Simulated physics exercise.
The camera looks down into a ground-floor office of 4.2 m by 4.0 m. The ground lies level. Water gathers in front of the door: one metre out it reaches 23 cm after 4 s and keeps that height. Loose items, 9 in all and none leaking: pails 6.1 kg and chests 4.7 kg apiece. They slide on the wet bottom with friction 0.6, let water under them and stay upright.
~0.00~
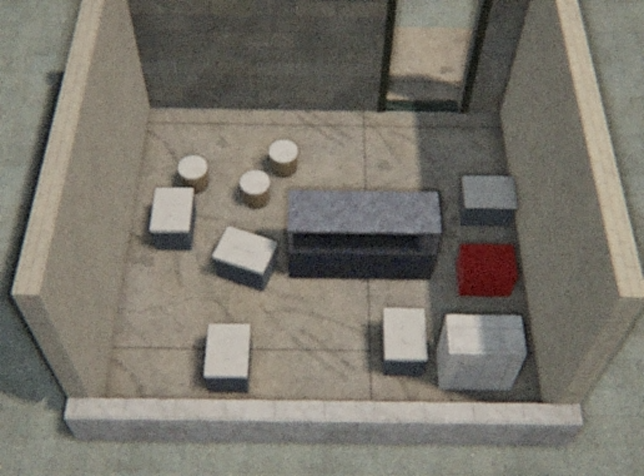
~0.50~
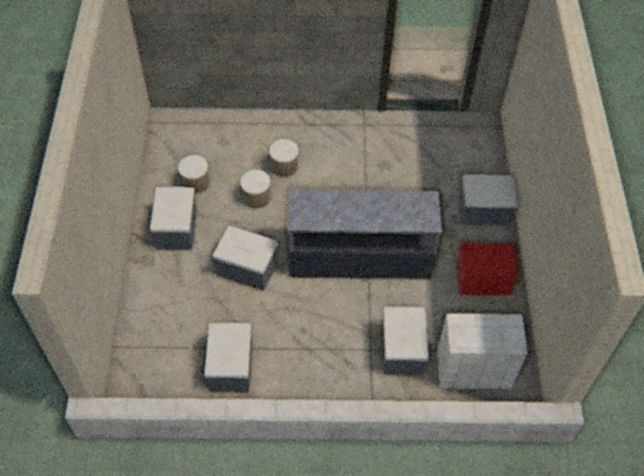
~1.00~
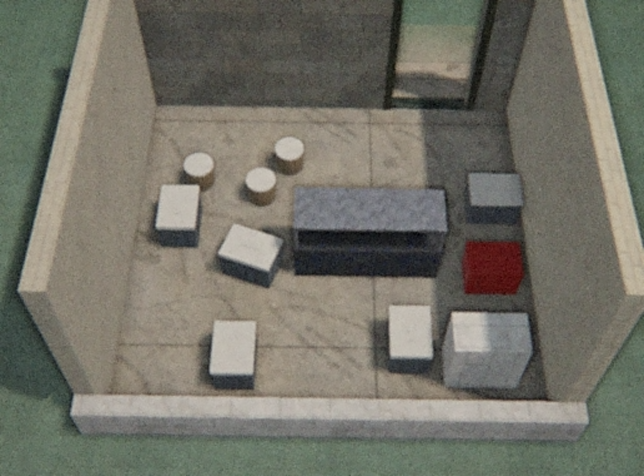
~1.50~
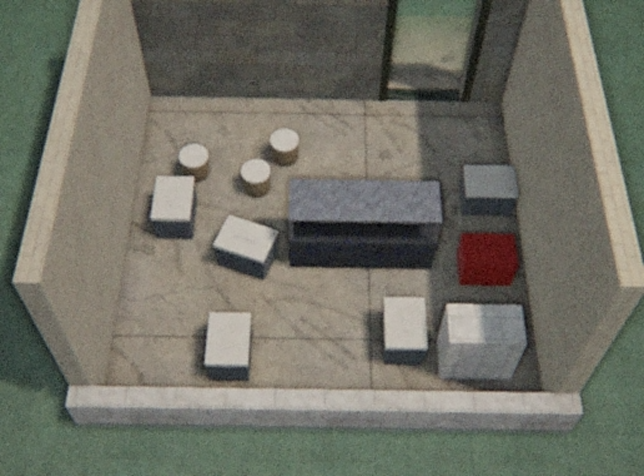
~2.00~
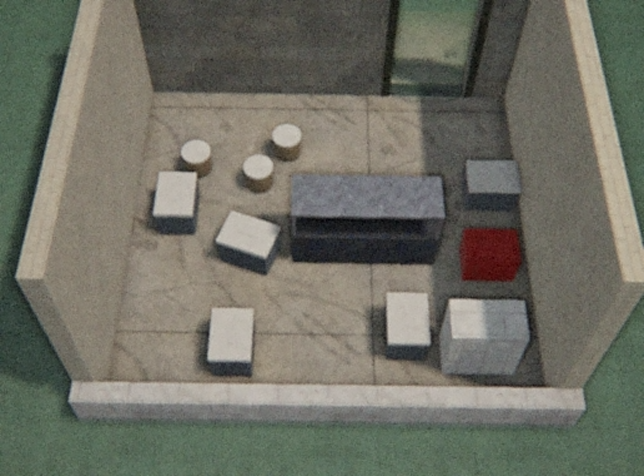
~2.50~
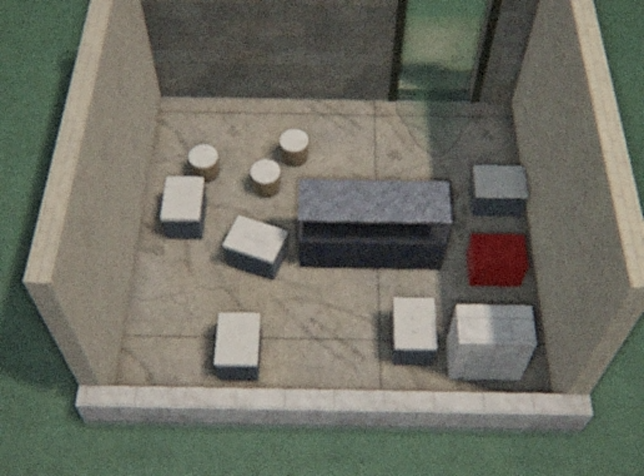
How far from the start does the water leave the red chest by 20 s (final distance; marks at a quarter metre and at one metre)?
Red chest moves a short way.
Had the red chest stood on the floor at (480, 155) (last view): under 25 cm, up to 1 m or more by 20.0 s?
It ends far away.
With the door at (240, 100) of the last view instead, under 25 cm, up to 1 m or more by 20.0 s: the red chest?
Then the red chest ends far away.
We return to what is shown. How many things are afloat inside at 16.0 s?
I count 8.
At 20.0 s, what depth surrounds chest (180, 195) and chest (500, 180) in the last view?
About 12 and 15 cm.
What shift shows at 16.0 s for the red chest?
About 60 cm.
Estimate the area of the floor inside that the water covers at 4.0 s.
Roughly 4.5 m2.
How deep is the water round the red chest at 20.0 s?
About 18 cm.
After 4.0 s the red chest is near (500, 250), 0.0 m from its start, aground; 0 afloat.
After 9.0 s the red chest is near (517, 302), 0.7 m from its start, afloat; 6 afloat.
After 16.0 s the red chest is near (523, 299), 0.7 m from its start, afloat; 8 afloat.
After 20.0 s the red chest is near (523, 298), 0.7 m from its start, afloat; 9 afloat.
